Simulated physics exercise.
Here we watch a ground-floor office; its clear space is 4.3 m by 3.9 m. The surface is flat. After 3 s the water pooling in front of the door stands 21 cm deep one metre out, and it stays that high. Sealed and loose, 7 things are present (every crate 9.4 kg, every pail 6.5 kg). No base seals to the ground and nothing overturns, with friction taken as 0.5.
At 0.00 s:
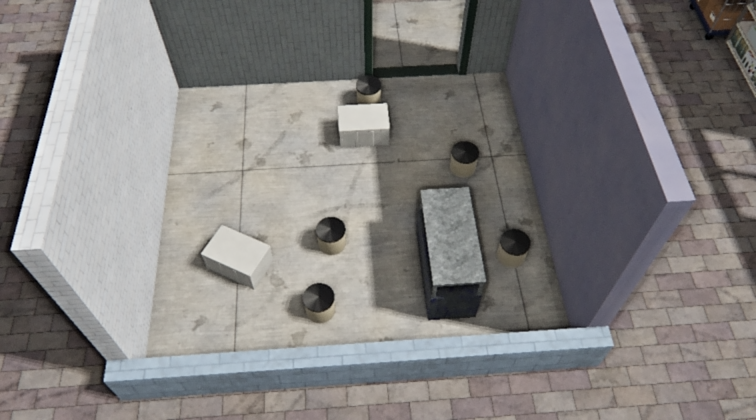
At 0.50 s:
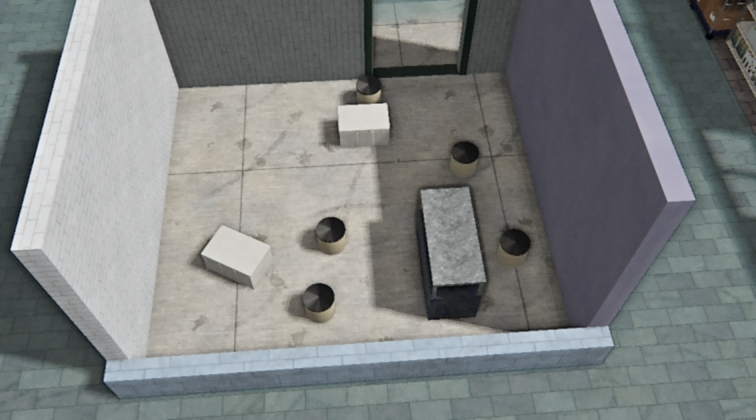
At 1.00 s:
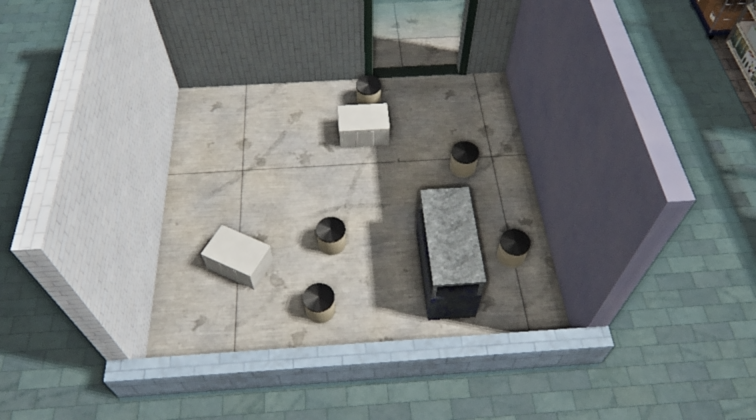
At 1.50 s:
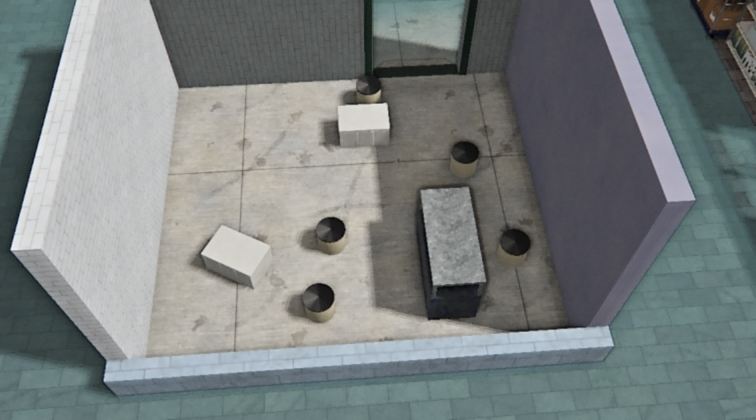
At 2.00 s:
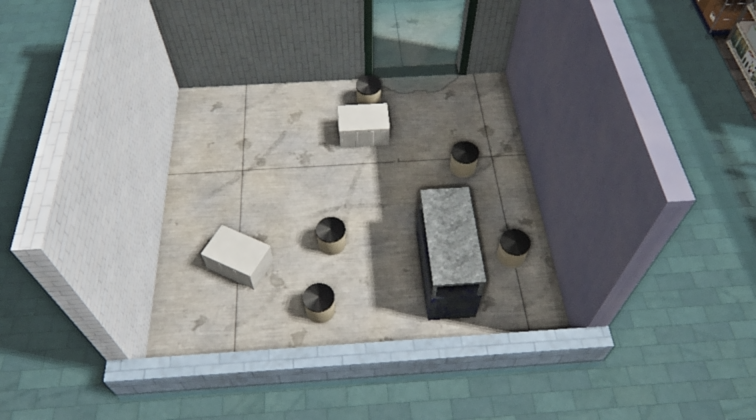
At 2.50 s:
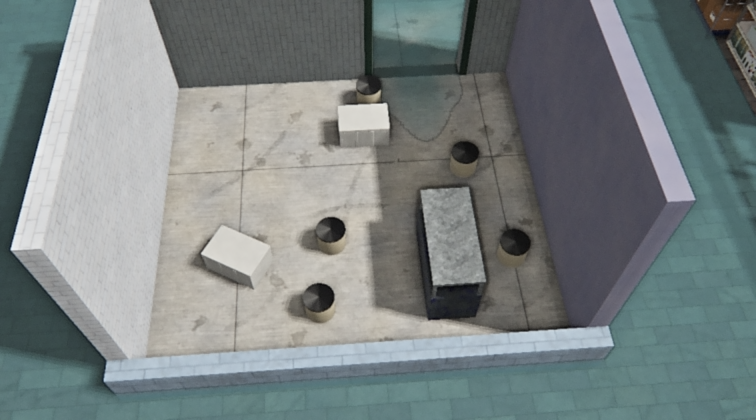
In a roofless room seen from above, white crates, round pails and a dark block with a grey top stand on a pale tiled floor. The brick paving outside turns blue-green under water, then a thin sheet creeps in through the doorway at the back, while the objects stay still.
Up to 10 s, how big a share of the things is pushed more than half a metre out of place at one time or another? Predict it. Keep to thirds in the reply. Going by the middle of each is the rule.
My answer: Two thirds or more.
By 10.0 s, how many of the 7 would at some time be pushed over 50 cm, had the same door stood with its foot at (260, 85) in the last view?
Then it comes to 3.
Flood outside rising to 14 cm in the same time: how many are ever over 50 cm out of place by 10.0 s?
Under that setup the answer is 1.
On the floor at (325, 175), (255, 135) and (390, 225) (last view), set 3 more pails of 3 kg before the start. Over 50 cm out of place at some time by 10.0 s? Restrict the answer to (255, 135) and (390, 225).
The first: Falls below it. The second: Exceeds it.
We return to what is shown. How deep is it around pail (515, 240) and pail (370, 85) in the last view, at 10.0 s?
First about 9 cm, second about 3 cm.
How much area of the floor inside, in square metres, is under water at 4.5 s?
I'd estimate close to 7.5 m2.
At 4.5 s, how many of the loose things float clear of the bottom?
The number is 0.
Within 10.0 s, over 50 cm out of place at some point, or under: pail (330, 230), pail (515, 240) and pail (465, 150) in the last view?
Result, in turn: Exceeded / exceeded / exceeded.
After 3.5 s 0 of 7 are over 50 cm from their spots; 0 afloat.
After 4.5 s 2 of 7 are over 50 cm from their spots; 0 afloat.
After 7.0 s 3 of 7 are over 50 cm from their spots; 2 afloat.
After 10.0 s 5 of 7 are over 50 cm from their spots, and 5 have been at some point; 4 afloat.
